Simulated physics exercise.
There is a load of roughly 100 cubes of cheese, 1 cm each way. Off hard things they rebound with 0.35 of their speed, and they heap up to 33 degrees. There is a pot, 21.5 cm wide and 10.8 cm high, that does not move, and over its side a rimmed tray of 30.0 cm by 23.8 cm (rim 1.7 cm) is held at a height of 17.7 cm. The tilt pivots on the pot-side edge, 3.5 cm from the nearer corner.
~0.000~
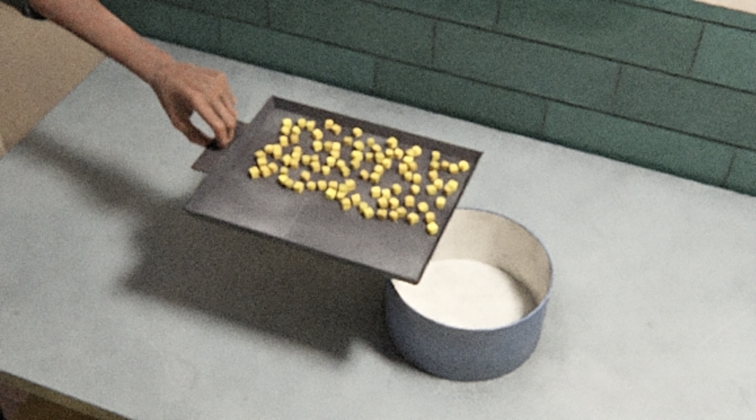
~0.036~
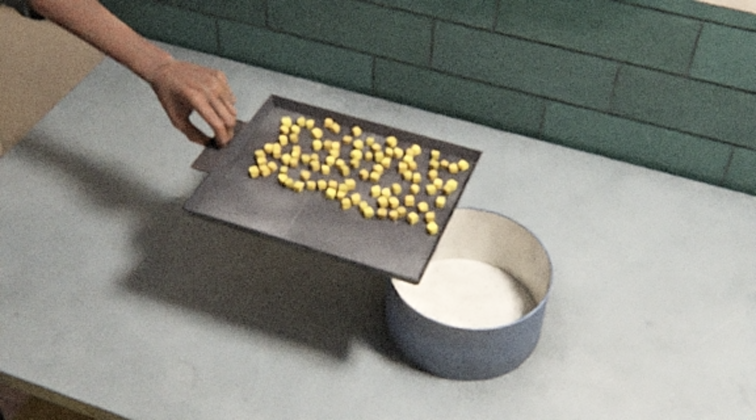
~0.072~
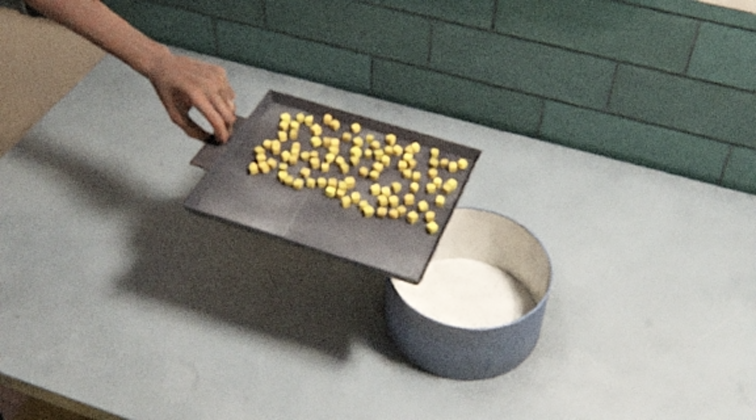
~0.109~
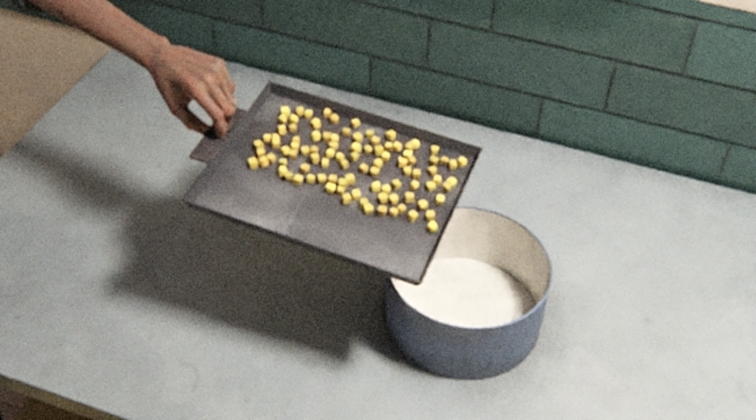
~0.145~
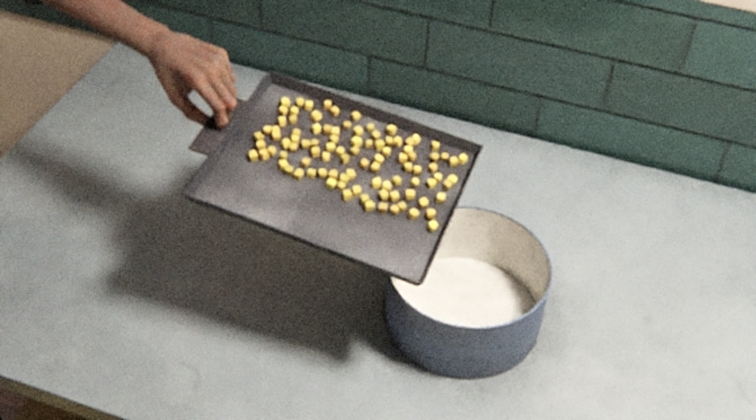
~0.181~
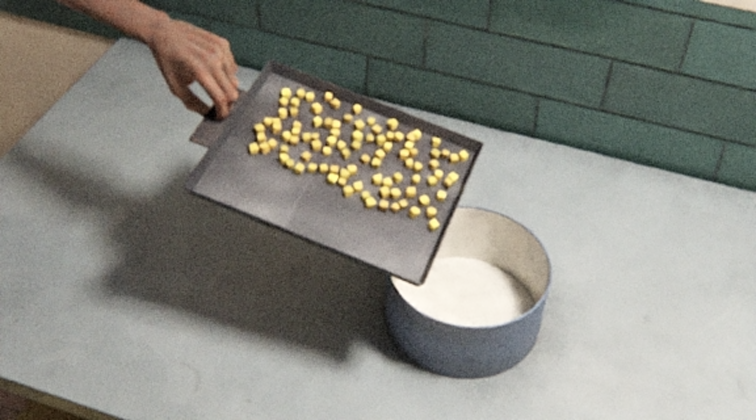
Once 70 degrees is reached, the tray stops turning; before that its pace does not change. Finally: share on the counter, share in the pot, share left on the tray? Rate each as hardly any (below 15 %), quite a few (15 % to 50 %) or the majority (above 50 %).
I would put it this way: Counter: The majority, pot: Quite a few, left on the tray: Hardly any.
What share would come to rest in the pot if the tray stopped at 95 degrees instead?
The pot would get around 30 per cent.
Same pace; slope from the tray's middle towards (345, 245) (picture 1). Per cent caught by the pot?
Near 0 percent, give or take.
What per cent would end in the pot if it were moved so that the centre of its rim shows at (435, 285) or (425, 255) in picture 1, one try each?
I'd say some 60 per cent for the first and some 5 per cent for the second.
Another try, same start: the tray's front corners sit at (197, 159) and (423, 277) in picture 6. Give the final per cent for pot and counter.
Pot: 70, counter: 15.
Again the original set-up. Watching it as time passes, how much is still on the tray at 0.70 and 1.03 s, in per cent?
In turn: 100, 15.
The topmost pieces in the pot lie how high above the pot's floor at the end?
Around 1.0 cm above the floor.
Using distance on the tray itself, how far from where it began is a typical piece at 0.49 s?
It has moved some 1 cm from its start.
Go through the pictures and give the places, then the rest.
The first frame shows tray tilt 0 degrees, front corners at (190, 206) and (417, 276); middle of the pieces at (355, 164); pot at (470, 265).
The second frame shows tray tilt 0 degrees, front corners at (190, 206) and (417, 276); middle of the pieces at (354, 163).
The third frame shows tray tilt 2 degrees, front corners at (190, 203) and (418, 276); middle of the pieces at (354, 161).
The fourth frame shows tray tilt 5 degrees, front corners at (189, 198) and (419, 277), lowest corner right front; middle of the pieces at (354, 157).
The fifth frame shows tray tilt 8 degrees, front corners at (190, 191) and (420, 278), lowest corner right front; middle of the pieces at (355, 151).
The sixth frame shows tray tilt 11 degrees, front corners at (190, 185) and (421, 279), lowest corner right front; middle of the pieces at (356, 146); pot at (469, 263). The tray's pace is about 90 degrees a second.
After 0.49 s, tilt 40 degrees; the tray holds 100 %, the pot 0 %.
After 0.70 s, tilt 59 degrees; the tray holds 100 %, the pot 0 %.
After 1.03 s, tilt 70 degrees; the tray holds 15 %, the pot 20 %.
By 2.7 s all is still; counter 70 %, pot 25 %, tray 5 %.
